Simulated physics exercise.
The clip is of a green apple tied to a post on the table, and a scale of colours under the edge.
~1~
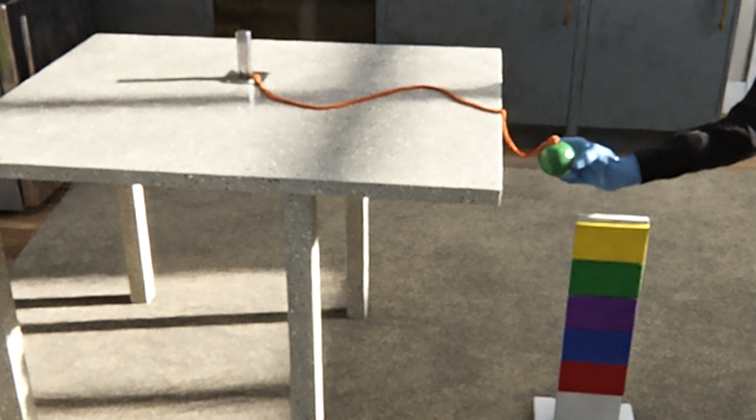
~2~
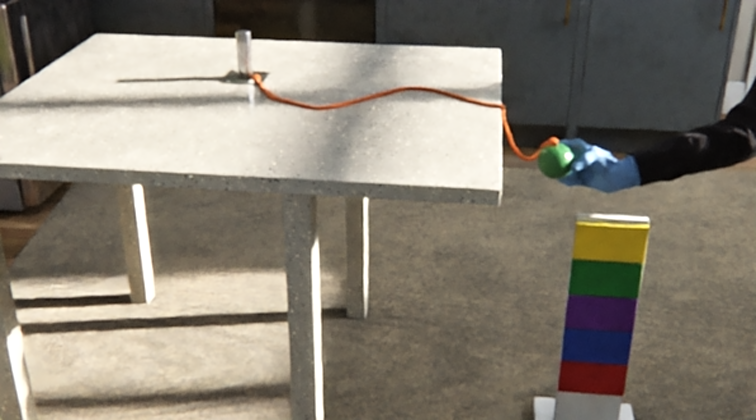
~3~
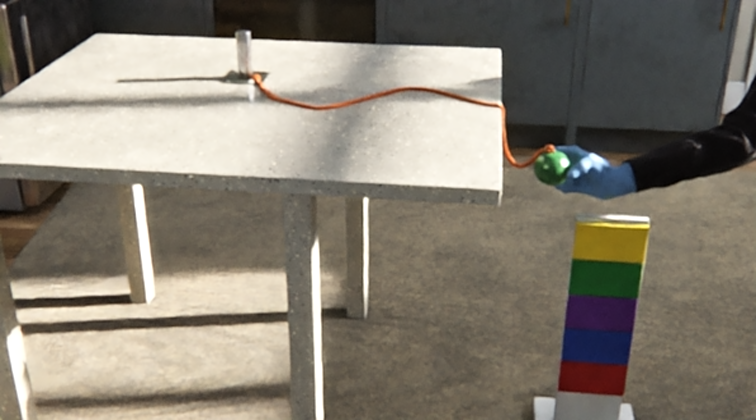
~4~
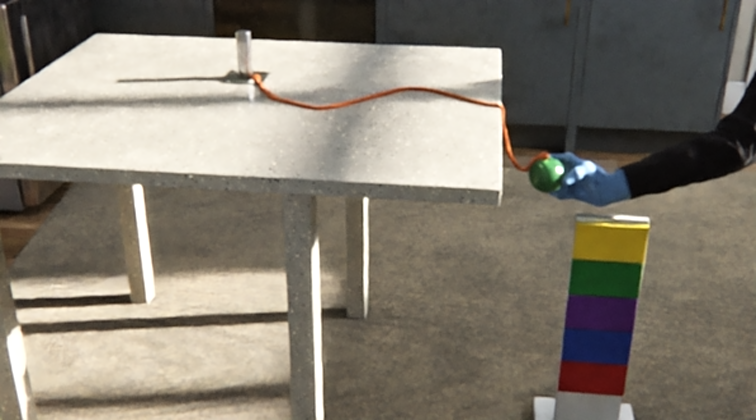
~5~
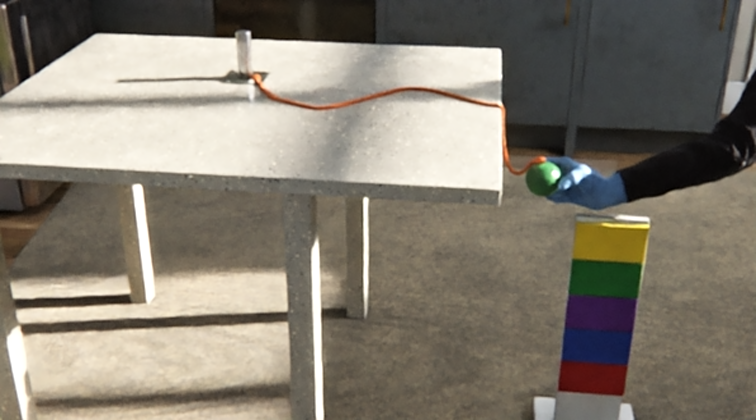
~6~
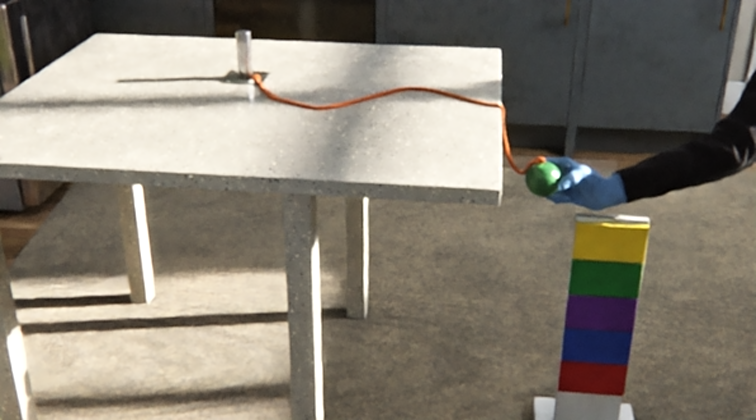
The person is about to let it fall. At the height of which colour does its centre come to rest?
At purple.
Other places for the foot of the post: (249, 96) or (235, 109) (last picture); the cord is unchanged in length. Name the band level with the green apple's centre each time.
Try by try: Blue; blue.
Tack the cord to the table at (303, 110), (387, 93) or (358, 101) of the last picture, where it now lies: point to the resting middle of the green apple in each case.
About (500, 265), (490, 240) and (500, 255).
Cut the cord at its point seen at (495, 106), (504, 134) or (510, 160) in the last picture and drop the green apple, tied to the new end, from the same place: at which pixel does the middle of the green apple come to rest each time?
The places are (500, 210), (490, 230) and (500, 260).
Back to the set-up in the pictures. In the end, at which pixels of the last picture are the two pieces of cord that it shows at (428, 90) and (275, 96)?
The first at (498, 114), the second at (318, 87).
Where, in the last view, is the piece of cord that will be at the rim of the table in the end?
That spot is around (433, 91).
Soon after, apple near (472, 282); level with purple.
Then, apple near (514, 299); level with purple.
At rest, apple near (495, 301); level with purple. Its centre hangs level with the purple band.
